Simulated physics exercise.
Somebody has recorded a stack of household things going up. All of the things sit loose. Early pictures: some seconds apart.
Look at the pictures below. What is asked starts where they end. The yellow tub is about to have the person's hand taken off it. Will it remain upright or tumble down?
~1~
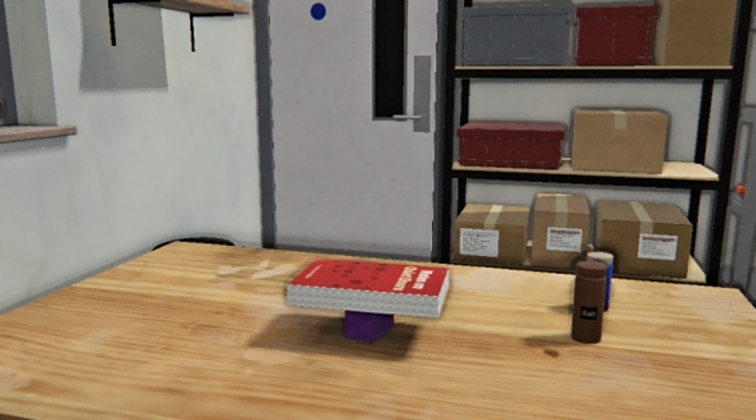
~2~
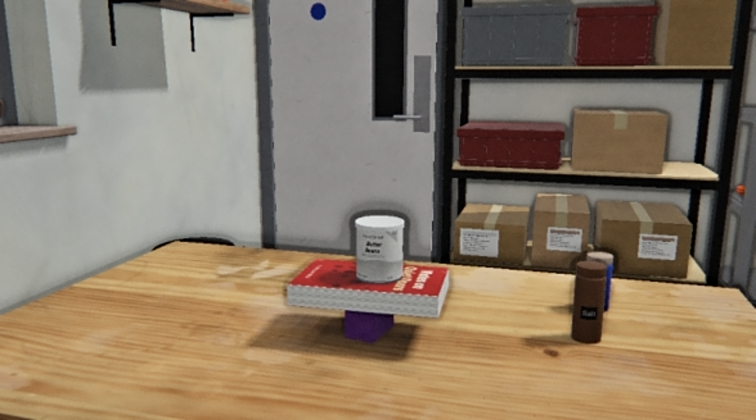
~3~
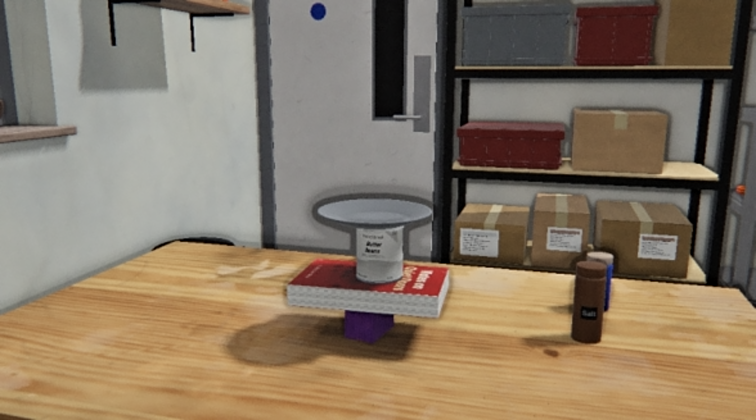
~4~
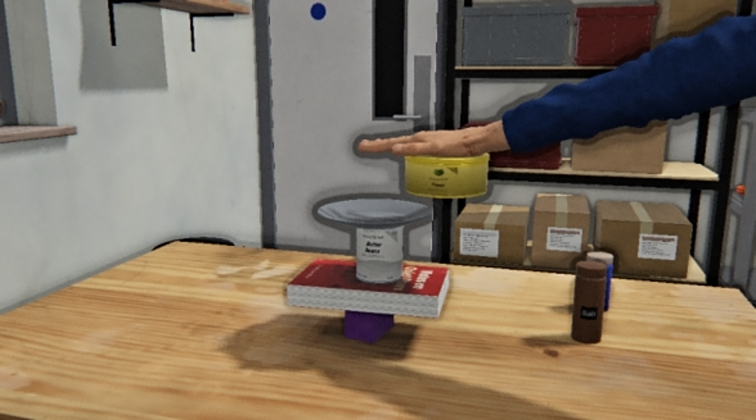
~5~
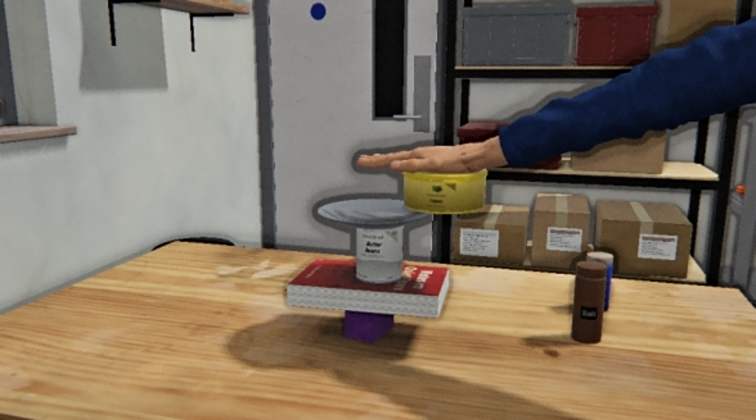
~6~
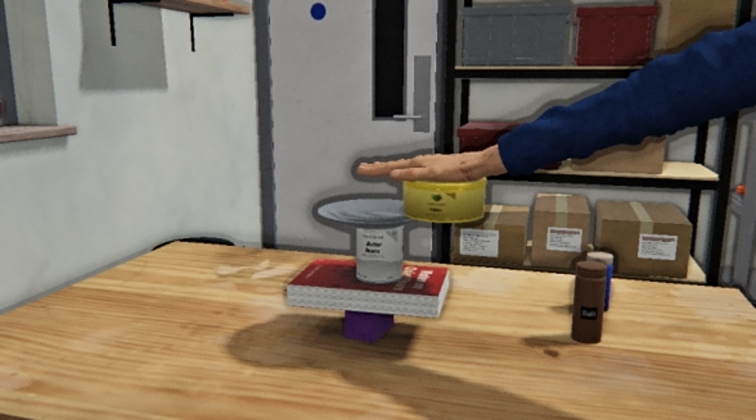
The stack tumbles down.
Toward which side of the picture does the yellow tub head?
It ends up further right.
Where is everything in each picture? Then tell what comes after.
In the first picture, the last thing is not in view yet; red book (372, 286).
In the second picture, the last thing is not in view yet; purple block (370, 314).
In the third picture, the last thing is not in view yet; grey plate (375, 216).
In the fourth picture, on its way; yellow tub (446, 173); red book (372, 286).
In the fifth picture, on its way; yellow tub (444, 188); purple block (370, 314).
In the sixth picture, in place under the hand; yellow tub (444, 196); grey plate (375, 216).
Then, 0.30 s past the last view, yellow tub now fallen.
Then, 0.40 s past the last view, things are still on the move.
Then, 0.70 s past the last view, nothing new.
Then, 2.10 s past the last view, yellow tub resting near (472, 306).
Finally, fallen, yellow tub; the other 6 still in place. Final places as the last picture's camera would see them, yellow tub near (472, 306). The pile comes apart.
